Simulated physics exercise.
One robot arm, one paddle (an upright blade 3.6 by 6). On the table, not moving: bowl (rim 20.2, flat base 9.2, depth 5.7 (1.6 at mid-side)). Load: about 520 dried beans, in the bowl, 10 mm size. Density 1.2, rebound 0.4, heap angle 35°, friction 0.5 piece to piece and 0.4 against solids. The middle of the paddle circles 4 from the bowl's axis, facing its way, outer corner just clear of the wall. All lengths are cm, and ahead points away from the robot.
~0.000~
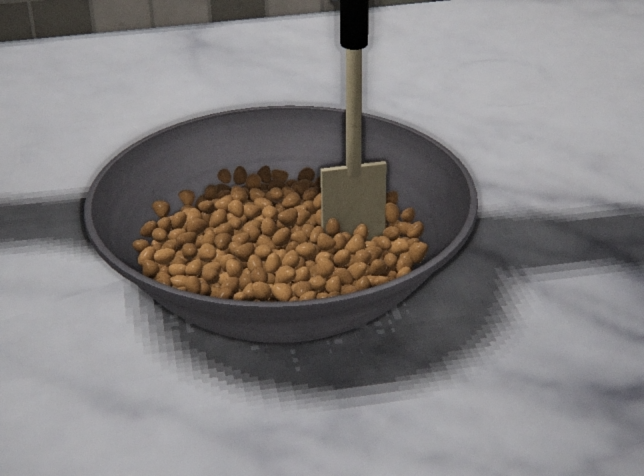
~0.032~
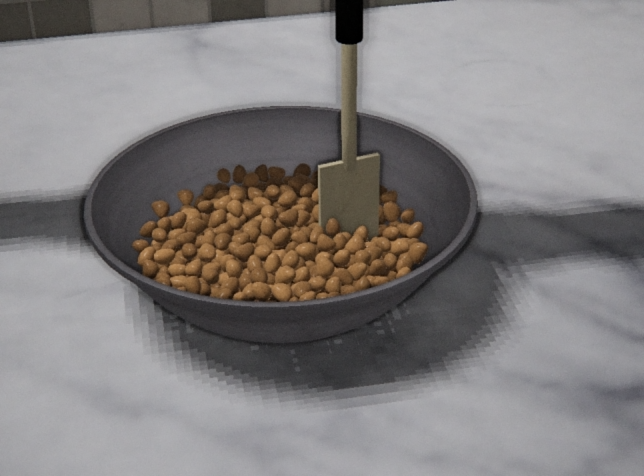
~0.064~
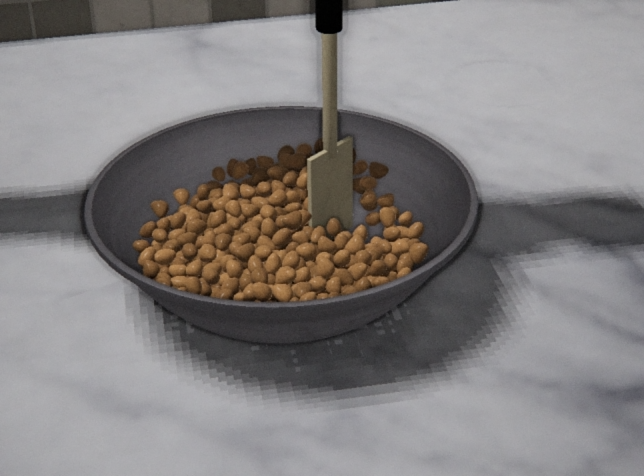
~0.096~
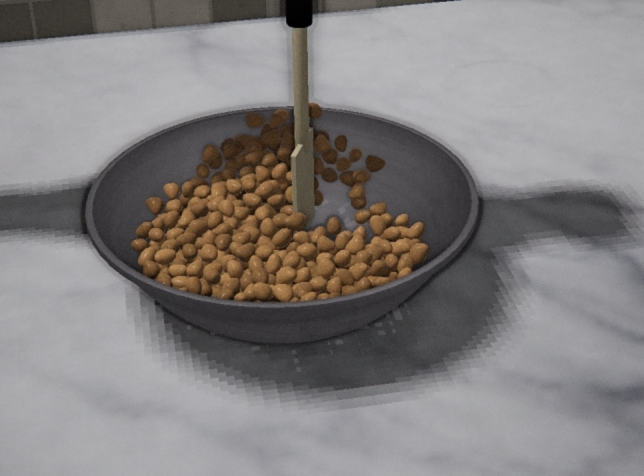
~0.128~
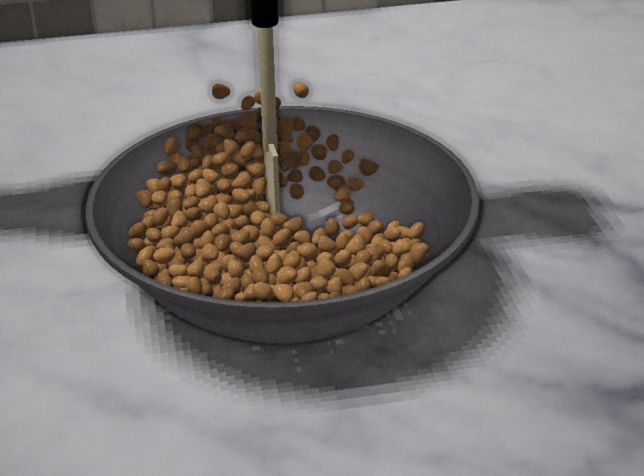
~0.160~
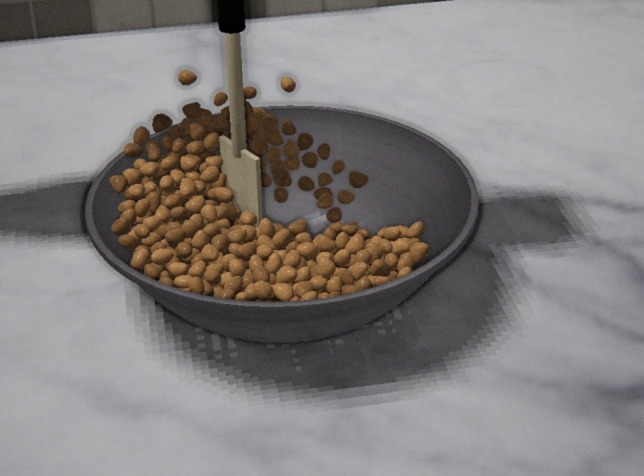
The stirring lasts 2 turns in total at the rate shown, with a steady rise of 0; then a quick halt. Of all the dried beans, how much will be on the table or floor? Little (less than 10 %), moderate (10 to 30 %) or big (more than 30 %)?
A moderate share, 10 to 30 %, ends on the table or floor.
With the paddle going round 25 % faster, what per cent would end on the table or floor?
It would be near 35 per cent.
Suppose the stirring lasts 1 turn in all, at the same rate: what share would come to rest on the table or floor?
In that case some 10 per cent.
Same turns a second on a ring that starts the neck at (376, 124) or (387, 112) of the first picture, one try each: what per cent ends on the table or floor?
About 40 and 35 per cent.
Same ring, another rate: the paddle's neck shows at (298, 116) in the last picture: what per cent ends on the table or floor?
Some 5 per cent.
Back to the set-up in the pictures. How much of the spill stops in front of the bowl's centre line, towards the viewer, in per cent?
Roughly 70 per cent.
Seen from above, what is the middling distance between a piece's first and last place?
Roughly 10 cm.
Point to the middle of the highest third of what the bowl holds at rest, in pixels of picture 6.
Near (354, 190).
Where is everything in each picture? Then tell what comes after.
Paddle neck at (354, 141), 0° round; upper third of the load around (275, 236), from x 145 to 415, top at y 175; 518 in the bowl, in the first frame.
Paddle neck at (349, 135), 11° round; upper third of the load around (281, 234), from x 145 to 415, top at y 170, in the second frame.
Paddle neck at (330, 124), 36° round; upper third of the load around (279, 219), from x 145 to 420, top at y 145, in the third frame.
Paddle neck at (302, 117), 63° round; upper third of the load around (263, 203), from x 140 to 420, top at y 110, in the fourth frame.
Paddle neck at (269, 117), 89° round; upper third of the load around (232, 187), from x 140 to 420, top at y 90; 517 in the bowl, 1 in flight or on the tool, in the fifth frame.
Paddle neck at (238, 123), 116° round; upper third of the load around (199, 184), from x 120 to 420, top at y 80; 514 in the bowl, 4 in flight or on the tool, in the sixth frame.
By 0.44 s, 351° round, highest piece 7 above the table; 467 in the bowl, 41 on the table or floor, 10 in flight or on the tool.
By 0.73 s, 226° round, highest piece 8 above the table; 447 in the bowl, 63 on the table or floor, 8 in flight or on the tool.
By 1.07 s, 0° round, highest piece 6 above the table; 422 in the bowl, 96 on the table or floor.
By 1.77 s, 0° round, highest piece 6 above the table; 422 in the bowl, 96 on the table or floor.
Final count, 422 in the bowl, 96 on the table or floor. That is 19 % on the table or floor.
